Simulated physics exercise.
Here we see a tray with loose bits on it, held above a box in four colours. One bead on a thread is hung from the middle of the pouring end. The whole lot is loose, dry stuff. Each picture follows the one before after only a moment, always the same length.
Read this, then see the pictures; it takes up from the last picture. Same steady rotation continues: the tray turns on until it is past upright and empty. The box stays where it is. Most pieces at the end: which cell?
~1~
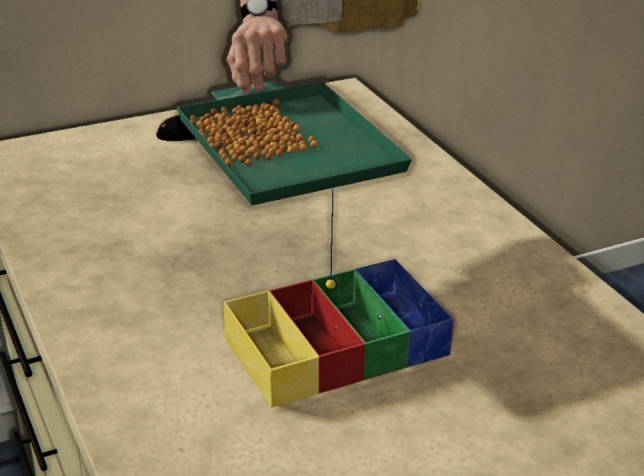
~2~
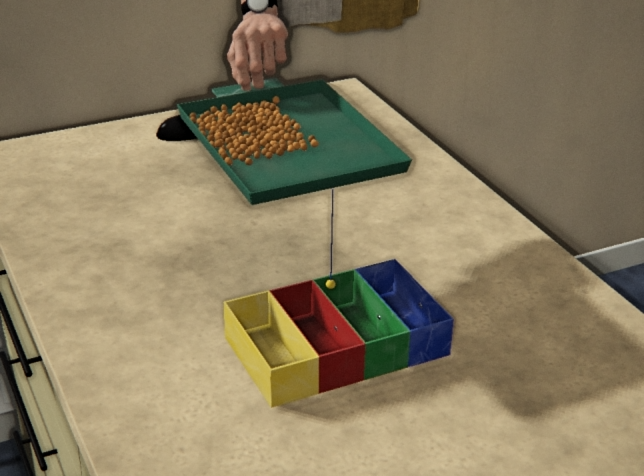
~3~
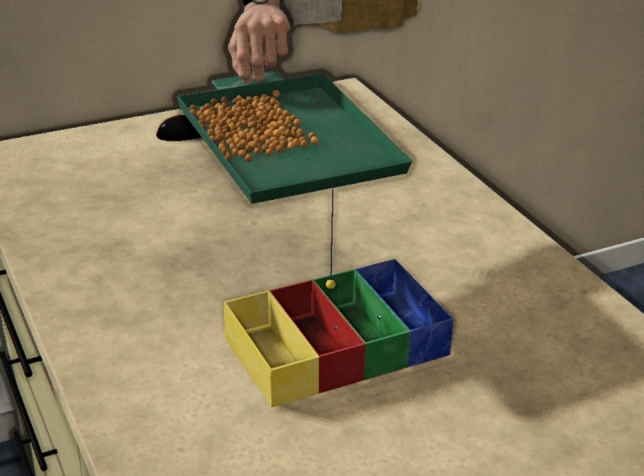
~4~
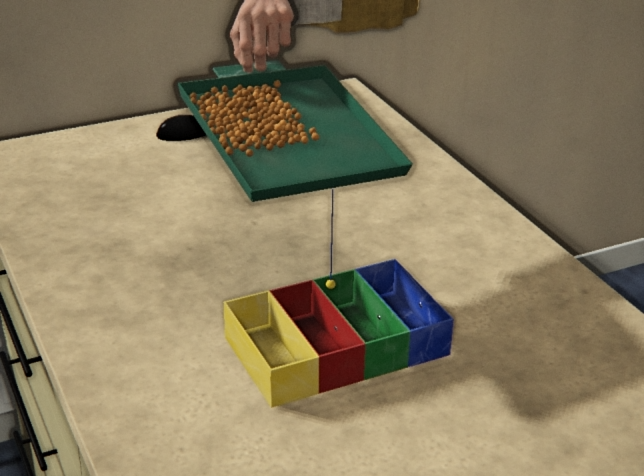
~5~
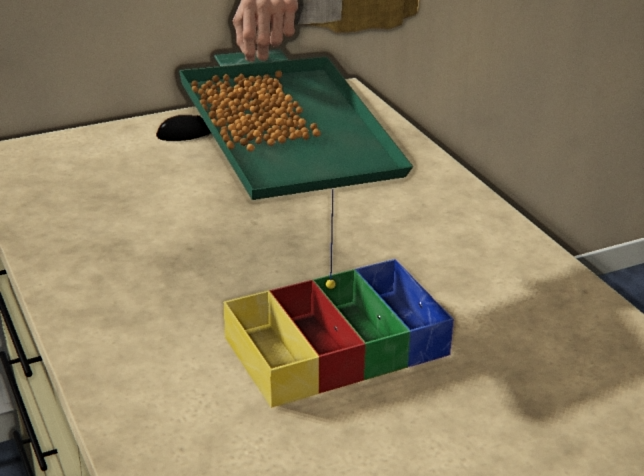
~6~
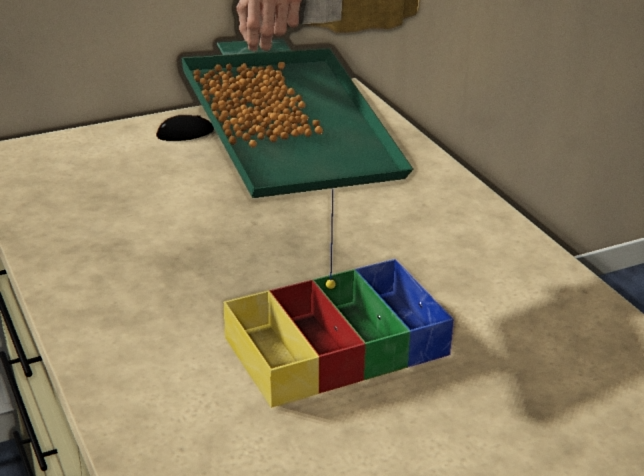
Blue.
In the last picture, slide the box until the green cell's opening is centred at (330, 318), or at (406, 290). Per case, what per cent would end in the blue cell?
It comes to roughly 30 per cent in one try and roughly 0 per cent in the next.
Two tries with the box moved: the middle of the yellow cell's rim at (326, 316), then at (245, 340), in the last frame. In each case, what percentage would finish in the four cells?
Roughly 100% on the first try and 50% on the second.
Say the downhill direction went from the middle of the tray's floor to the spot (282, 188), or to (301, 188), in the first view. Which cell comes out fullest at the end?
First: The yellow cell, second: The cell in yellow.
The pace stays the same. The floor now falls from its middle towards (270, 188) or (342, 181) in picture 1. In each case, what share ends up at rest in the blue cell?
Respectively 0 and 30 in a hundred.
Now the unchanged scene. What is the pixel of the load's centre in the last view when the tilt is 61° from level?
In the last view the centre sits at roughly (366, 171).
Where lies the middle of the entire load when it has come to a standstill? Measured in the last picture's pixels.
At about (398, 327), give or take.
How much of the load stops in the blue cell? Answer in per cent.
About 60 per cent.
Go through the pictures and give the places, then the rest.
The first picture shows corners of the pouring end at (252, 191) and (407, 158), level; middle of the load at (251, 133), roasted chickpeas; bead on its thread at (331, 284); yellow cell at (295, 378); red cell at (341, 365); green cell at (387, 352); blue cell at (430, 339).
The second picture shows corners of the pouring end at (252, 191) and (407, 159), level; middle of the load at (251, 131).
The third picture shows corners of the pouring end at (252, 190) and (408, 160), tipped barely, lowest at the right corner; middle of the load at (251, 126).
The fourth picture shows corners of the pouring end at (253, 189) and (408, 163), tipped a little, lowest at the right corner; middle of the load at (252, 118).
The fifth picture shows corners of the pouring end at (254, 187) and (409, 165), tipped a little, lowest at the right corner; middle of the load at (253, 110).
The sixth picture shows corners of the pouring end at (256, 186) and (409, 167), tipped clearly, lowest at the right corner; middle of the load at (255, 102); yellow cell at (295, 378); red cell at (341, 365); green cell at (387, 352); blue cell at (430, 339).
Soon after the last picture, tray tipped steeply; most on the tray; a stray few in the blue cell; a stray few in the red cell; a stray few in the green cell; a small part falling or outside the box.
A little later, tray tipped past a quarter turn; about half on the tray; about a quarter in the blue cell; a small part in the green cell; a stray few in the red cell; about a quarter falling or outside the box.
Later still, tray tipped past a quarter turn; about two thirds in the blue cell; about a quarter in the green cell; a small part in the red cell; a small part falling or outside the box.
At rest, tray tipped past a quarter turn; about two thirds in the blue cell; about a quarter in the green cell; a small part in the red cell; none in the yellow cell; a small part outside the box.
